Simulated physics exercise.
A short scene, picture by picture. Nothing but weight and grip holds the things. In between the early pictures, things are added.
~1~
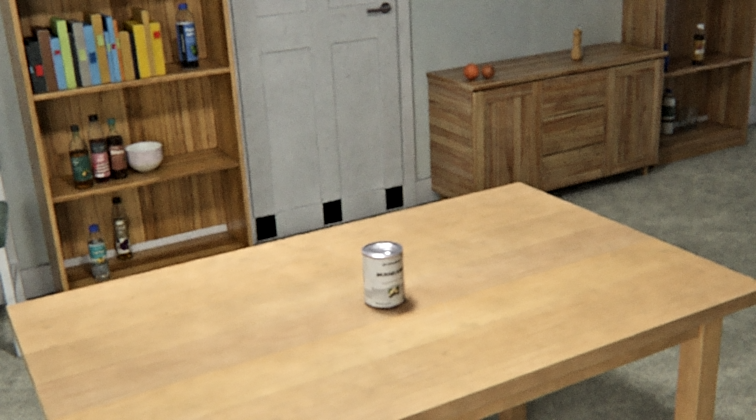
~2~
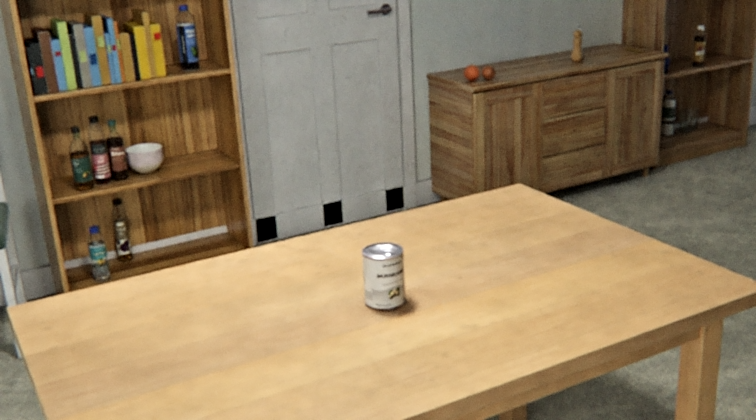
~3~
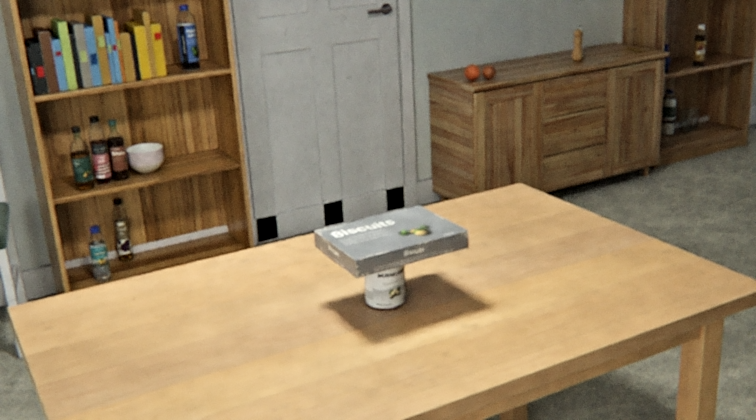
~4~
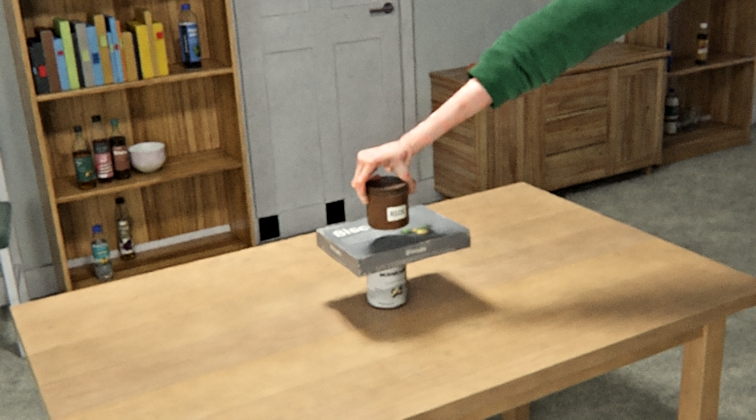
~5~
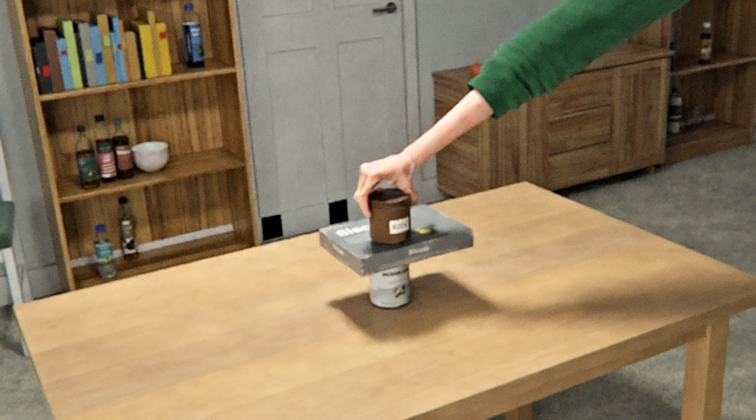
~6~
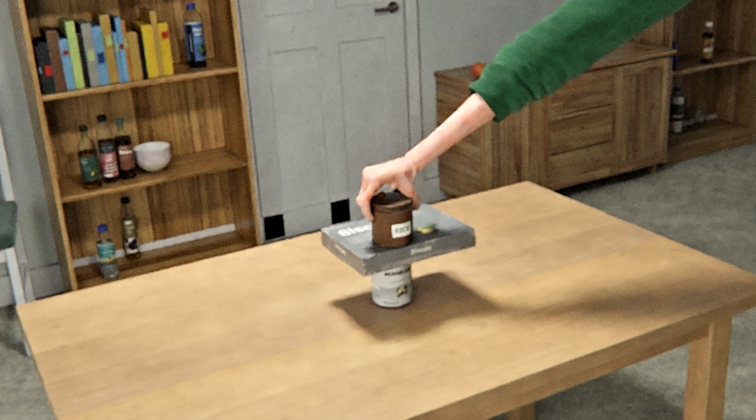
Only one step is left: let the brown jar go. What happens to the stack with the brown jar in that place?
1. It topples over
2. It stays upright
2, it stays upright.
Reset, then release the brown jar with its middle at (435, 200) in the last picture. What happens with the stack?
The stack then collapses.
Then, 0.90 s later than the last frame, things are still on the move.
Then, 1.70 s later than the last frame, as before.
When it is over, all 3 as before. End places, in pixels of the last picture, brown jar near (392, 220). The stack holds.
